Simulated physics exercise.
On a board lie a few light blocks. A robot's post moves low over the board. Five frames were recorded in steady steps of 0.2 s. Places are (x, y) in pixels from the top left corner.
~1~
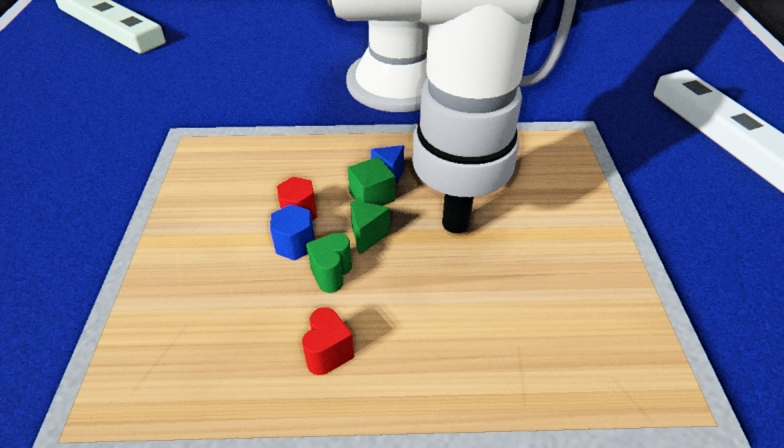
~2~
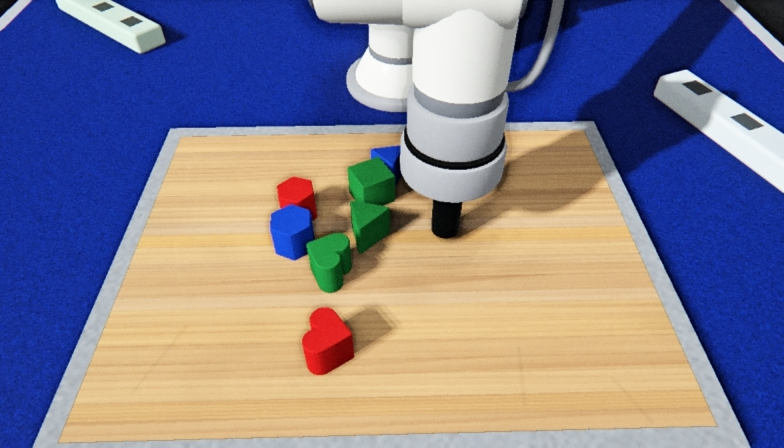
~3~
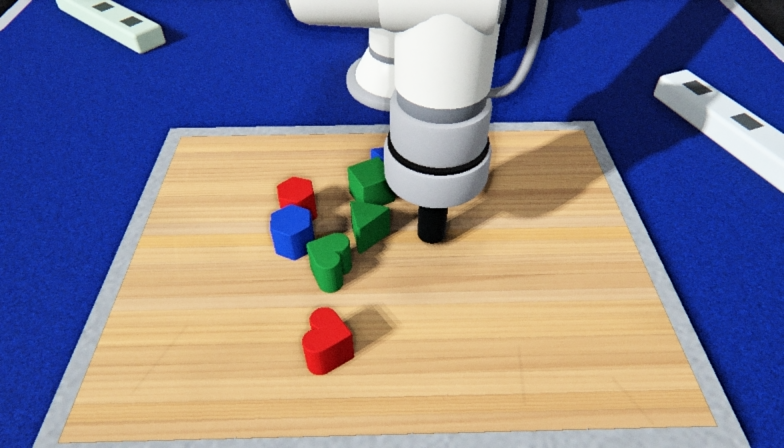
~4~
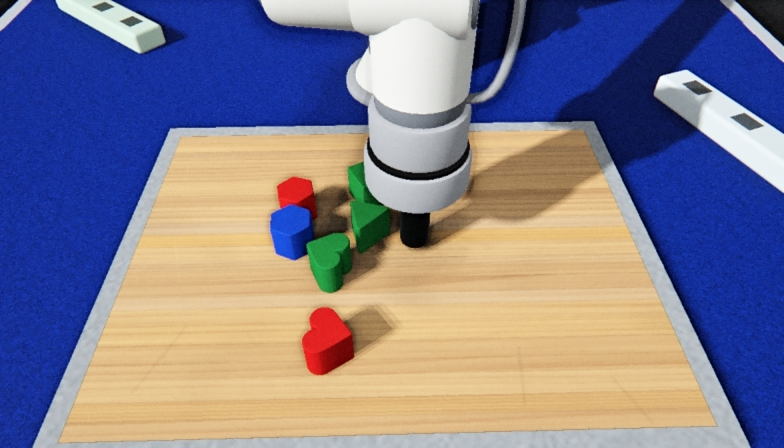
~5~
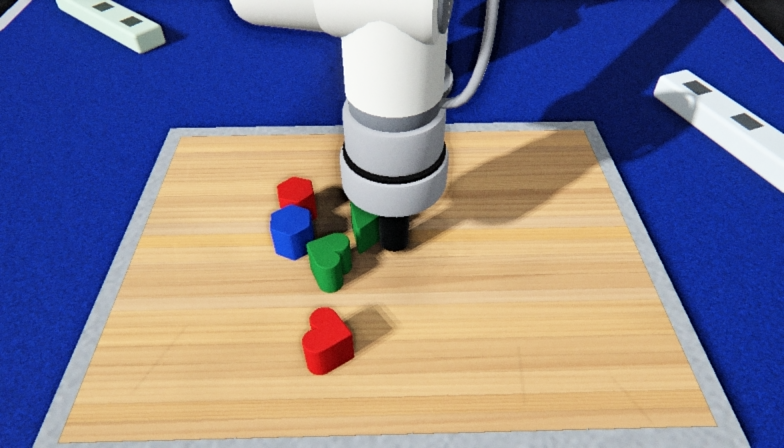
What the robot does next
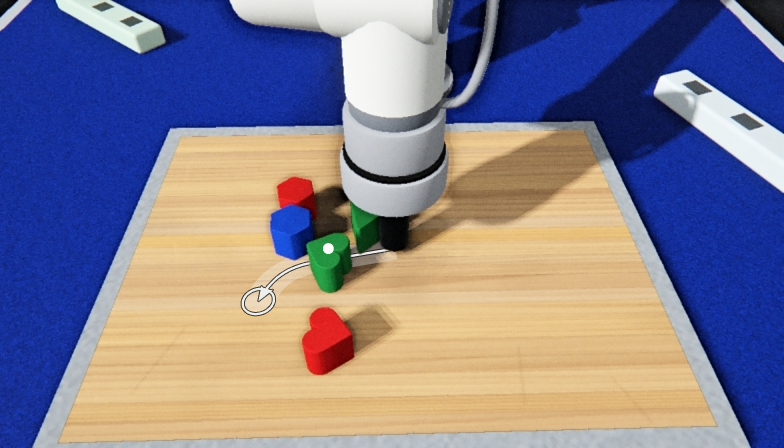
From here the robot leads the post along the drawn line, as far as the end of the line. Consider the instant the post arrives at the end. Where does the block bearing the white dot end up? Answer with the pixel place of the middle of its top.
The block bearing the white dot ends near (281, 284).
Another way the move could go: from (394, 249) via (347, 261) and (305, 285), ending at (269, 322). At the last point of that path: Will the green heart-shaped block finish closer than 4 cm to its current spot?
Answer: No.
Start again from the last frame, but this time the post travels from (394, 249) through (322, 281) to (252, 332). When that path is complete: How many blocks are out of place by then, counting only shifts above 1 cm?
Number moved: 1.
Path on the board, from (394, 249) through (345, 257) and (294, 268) to (258, 301); the dot is on the green heart-shaped block.
What follows on the original path. One third of the way, post at (344, 250); green heart-shaped block at (316, 256), turned 20° anticlockwise; green triangle at (354, 209), turned 30° clockwise.
Two thirds of the way, post at (292, 261); blue hexagon at (284, 217); green heart-shaped block at (292, 269), turned 100° anticlockwise; green triangle at (354, 209), turned 30° clockwise.
At the end, post at (256, 294); blue hexagon at (284, 217); red hexagon in place; green heart-shaped block at (281, 284), turned 180° anticlockwise; green triangle at (354, 209), turned 30° clockwise.
